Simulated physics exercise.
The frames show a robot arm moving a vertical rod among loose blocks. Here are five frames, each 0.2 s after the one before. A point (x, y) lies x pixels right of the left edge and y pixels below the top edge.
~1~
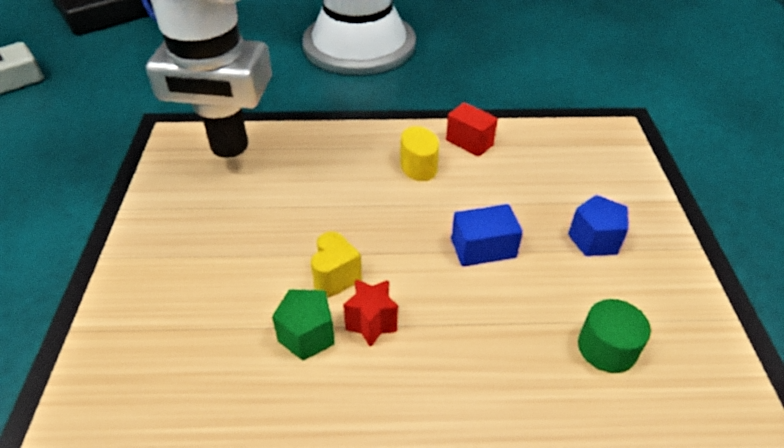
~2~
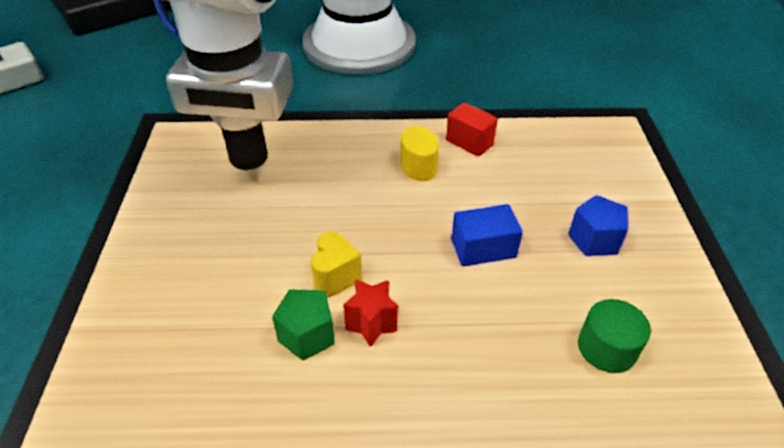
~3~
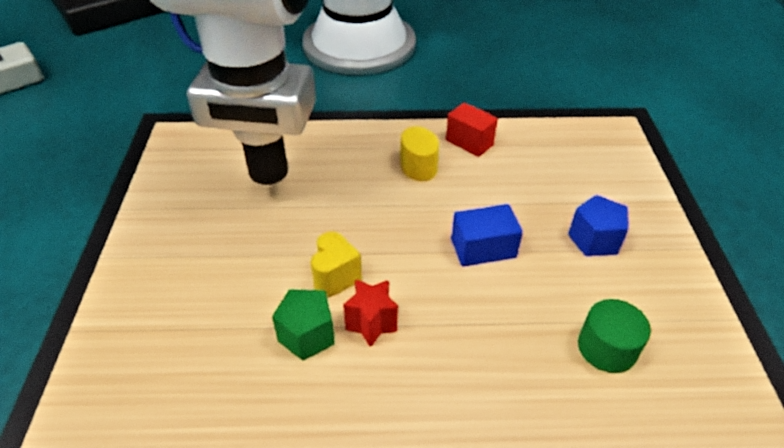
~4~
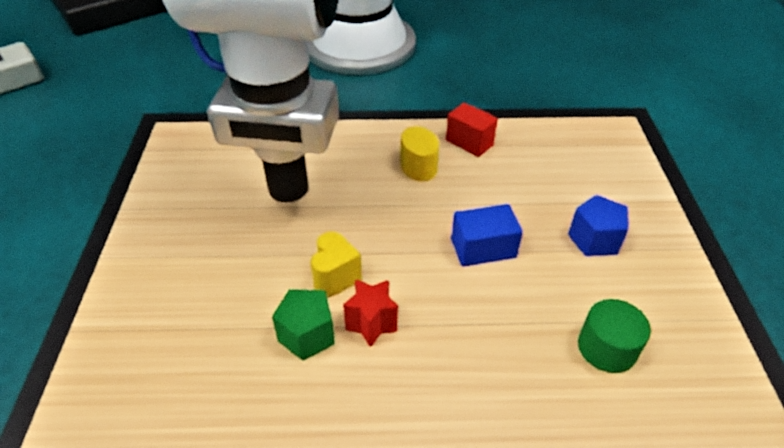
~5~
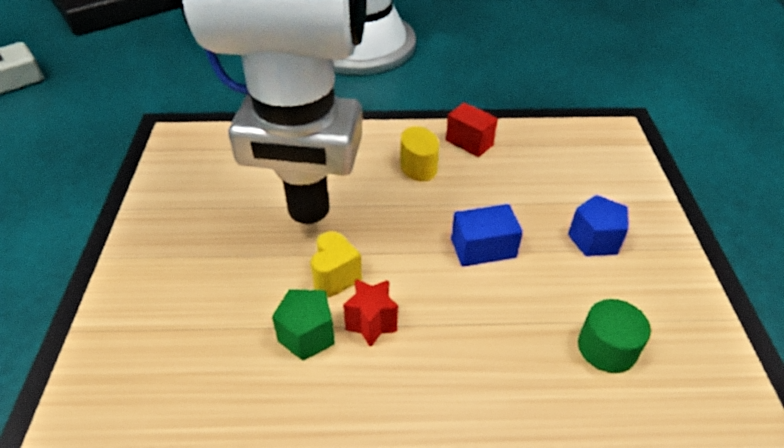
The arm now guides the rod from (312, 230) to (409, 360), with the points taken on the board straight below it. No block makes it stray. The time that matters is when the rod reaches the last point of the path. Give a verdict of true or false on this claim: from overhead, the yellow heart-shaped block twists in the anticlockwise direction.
That statement is not accurate.
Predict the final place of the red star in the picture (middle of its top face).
I expect it at (417, 384).
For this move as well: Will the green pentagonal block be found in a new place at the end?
In short: Yes.
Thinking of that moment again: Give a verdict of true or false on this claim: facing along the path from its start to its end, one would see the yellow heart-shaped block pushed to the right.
That claim is true.
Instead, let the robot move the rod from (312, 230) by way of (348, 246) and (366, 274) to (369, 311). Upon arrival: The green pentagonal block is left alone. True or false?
False - the claim does not hold.
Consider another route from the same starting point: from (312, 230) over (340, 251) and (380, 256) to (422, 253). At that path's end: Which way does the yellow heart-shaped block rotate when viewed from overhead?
It rotates clockwise.
The first path, step by step. One third of the way, rod (340, 249); green pentagonal block (301, 315), turned 15° clockwise; yellow heart-shaped block (347, 281), turned 15° clockwise; red star (381, 312).
Two thirds of the way, rod (373, 292); green pentagonal block (298, 329), turned 60° clockwise; yellow heart-shaped block (362, 327), turned 60° clockwise; red star (398, 355), turned 60° anticlockwise.
At the end, rod (410, 342); green pentagonal block (298, 329), turned 60° clockwise; yellow heart-shaped block (370, 355), turned 140° clockwise; red star (417, 384), turned 60° anticlockwise.
